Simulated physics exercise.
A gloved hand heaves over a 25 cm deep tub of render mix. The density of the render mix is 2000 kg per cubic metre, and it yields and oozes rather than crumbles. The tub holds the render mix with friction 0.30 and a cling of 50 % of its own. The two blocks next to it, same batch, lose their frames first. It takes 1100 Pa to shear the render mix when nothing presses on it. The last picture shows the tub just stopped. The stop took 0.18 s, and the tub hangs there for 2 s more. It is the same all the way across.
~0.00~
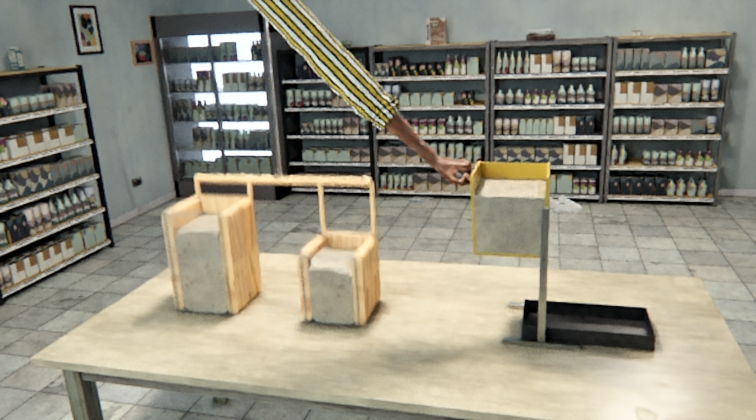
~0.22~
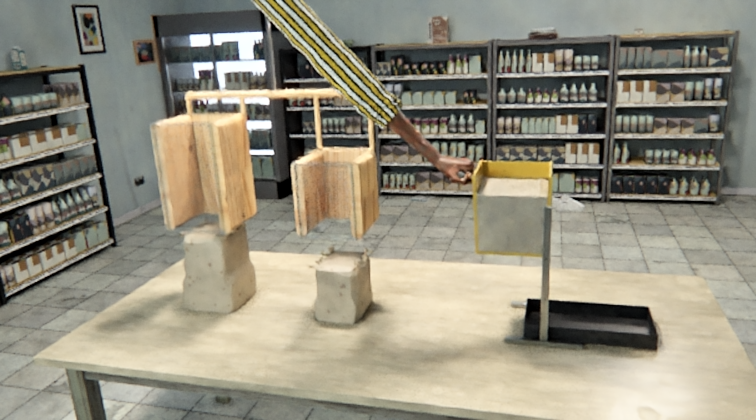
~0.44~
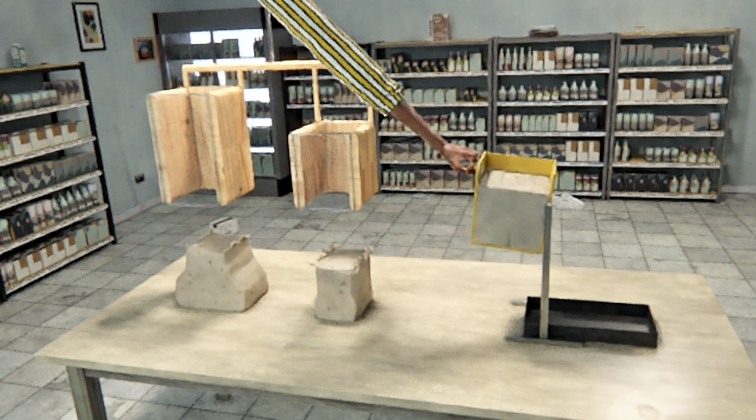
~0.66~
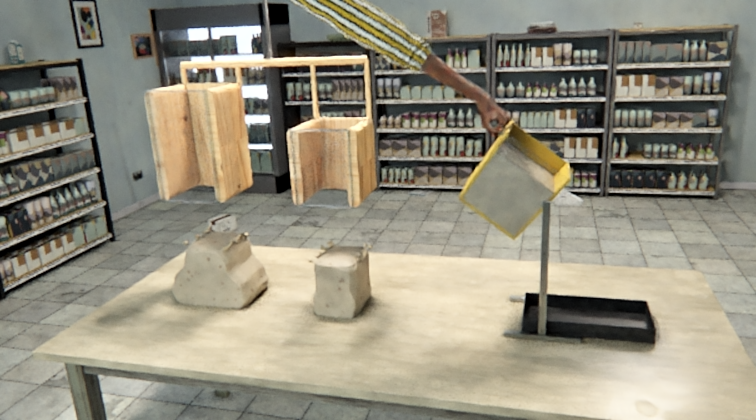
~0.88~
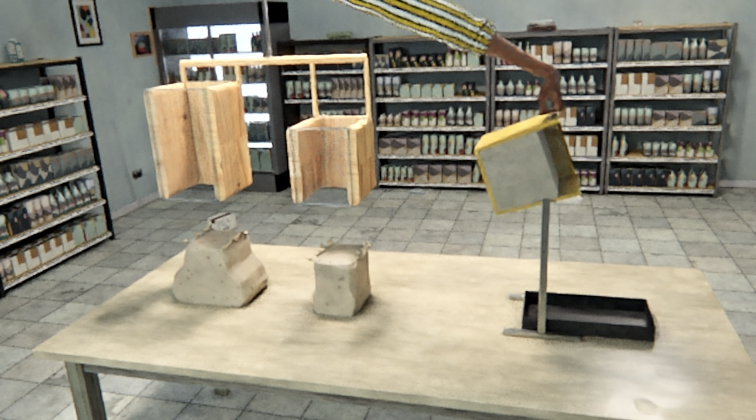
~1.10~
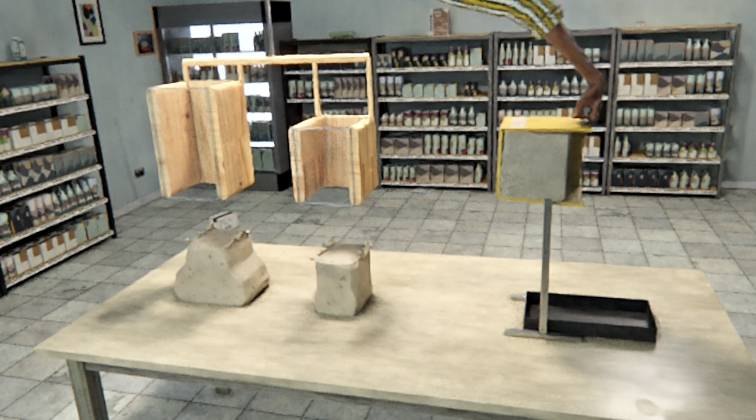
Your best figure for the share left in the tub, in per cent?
Expect roughly 100 %.
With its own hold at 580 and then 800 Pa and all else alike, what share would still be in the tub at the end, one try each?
In turn about 65 %, 75 %.
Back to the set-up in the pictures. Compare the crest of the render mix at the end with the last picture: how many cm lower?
About 1 cm.
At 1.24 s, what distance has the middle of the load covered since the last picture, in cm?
About 1 cm.
After 1.24 s, the tub is at 92 degrees and holds 100 %.
After 1.41 s, the tub is at 92 degrees and holds 100 %.
After 1.58 s, the tub is at 92 degrees and holds 100 %.
After 1.75 s, the tub is at 92 degrees and holds 100 %.
After 3.10 s, at the end, the tub is at 92 degrees and holds 100 %.
